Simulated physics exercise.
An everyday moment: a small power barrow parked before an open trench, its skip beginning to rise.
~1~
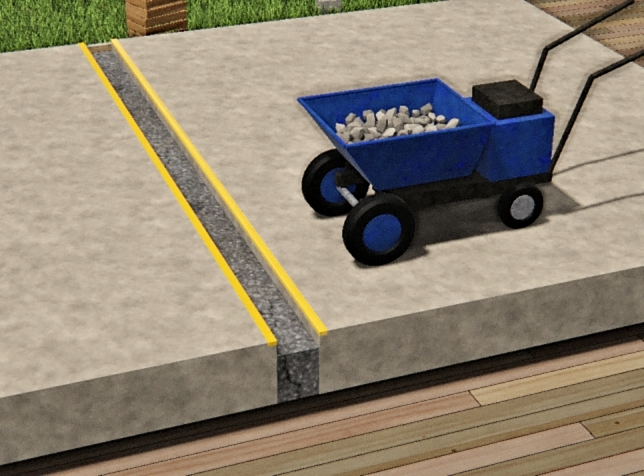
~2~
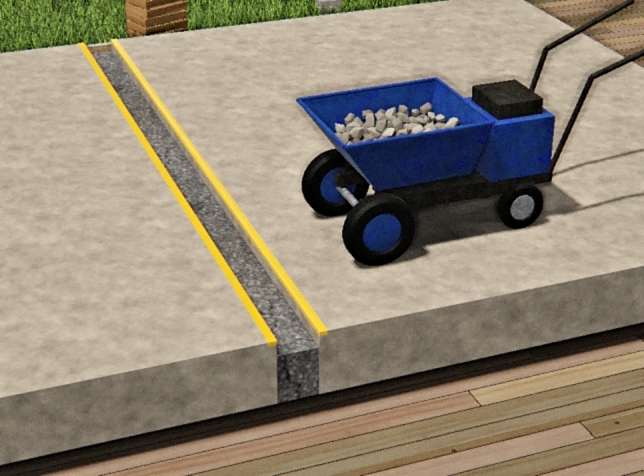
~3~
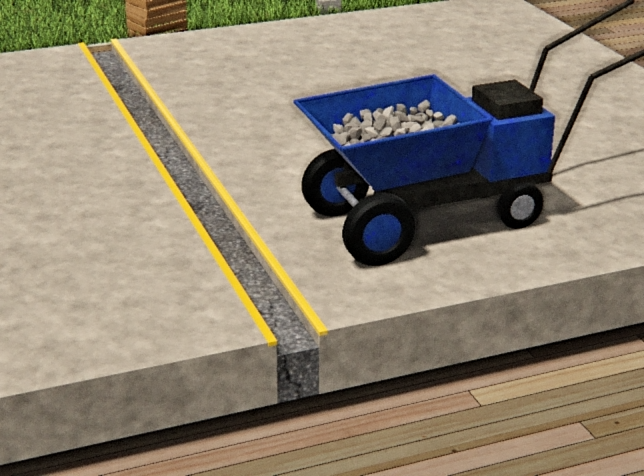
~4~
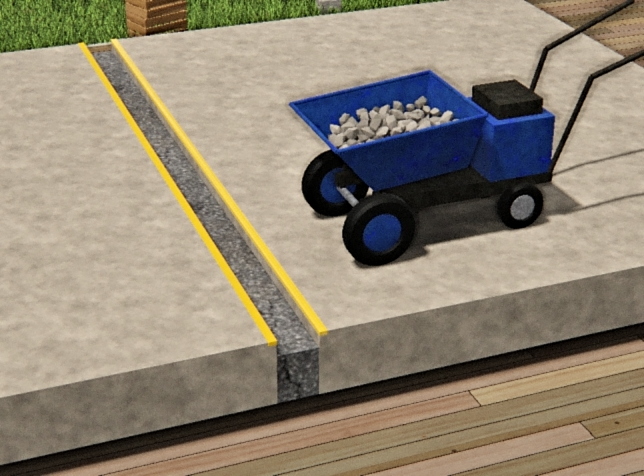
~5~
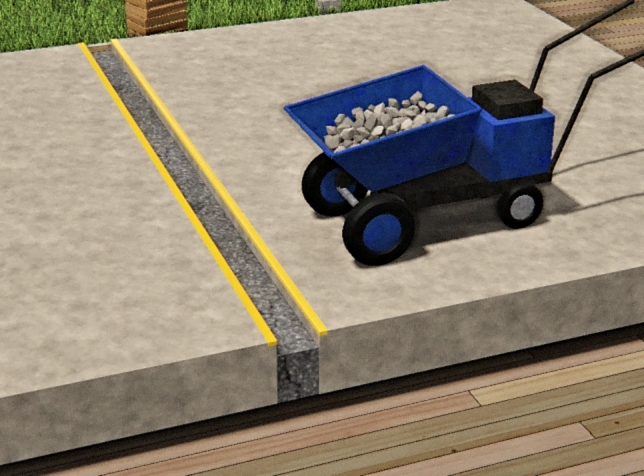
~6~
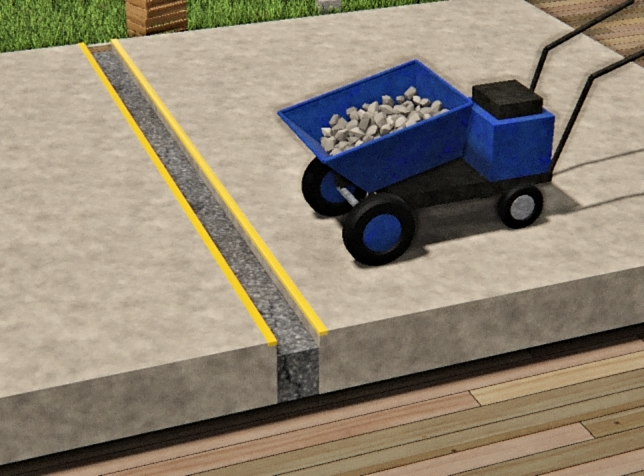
Blue power barrow standing on a concrete slab beside a narrow yellow-edged trench, its stone-filled skip slowly tilting forward to the left.
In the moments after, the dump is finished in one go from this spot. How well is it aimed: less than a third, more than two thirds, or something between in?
Between the edges lies between a third and two thirds of the load.
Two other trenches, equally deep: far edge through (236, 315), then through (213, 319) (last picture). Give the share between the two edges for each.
About 70 and 90 per cent.
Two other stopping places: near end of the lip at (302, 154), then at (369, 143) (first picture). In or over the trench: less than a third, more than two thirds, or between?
First under a third, then one to two thirds.
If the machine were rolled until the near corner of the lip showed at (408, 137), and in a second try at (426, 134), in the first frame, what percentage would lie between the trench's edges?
Near 20 % and 10 %.
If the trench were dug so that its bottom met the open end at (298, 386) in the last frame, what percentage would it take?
Roughly 80 in a hundred.
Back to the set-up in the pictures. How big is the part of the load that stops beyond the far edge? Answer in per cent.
Some 25 per cent.
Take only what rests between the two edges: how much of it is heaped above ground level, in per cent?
Close to 45 per cent.
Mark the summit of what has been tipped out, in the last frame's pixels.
Near (242, 241).
Soon, skip tipped steeply; all in the skip.
A while on, skip tipped steeply; nearly all in the skip; a stray few in or heaped over the trench; a stray few beyond it; a stray few falling.
Towards the end, skip tipped right over; about a third in the skip; about half in or heaped over the trench; about a quarter beyond it.
Finally, skip tipped right over; about a quarter in the skip; a stray few short of the trench; about half in or heaped over the trench; about a quarter beyond it.
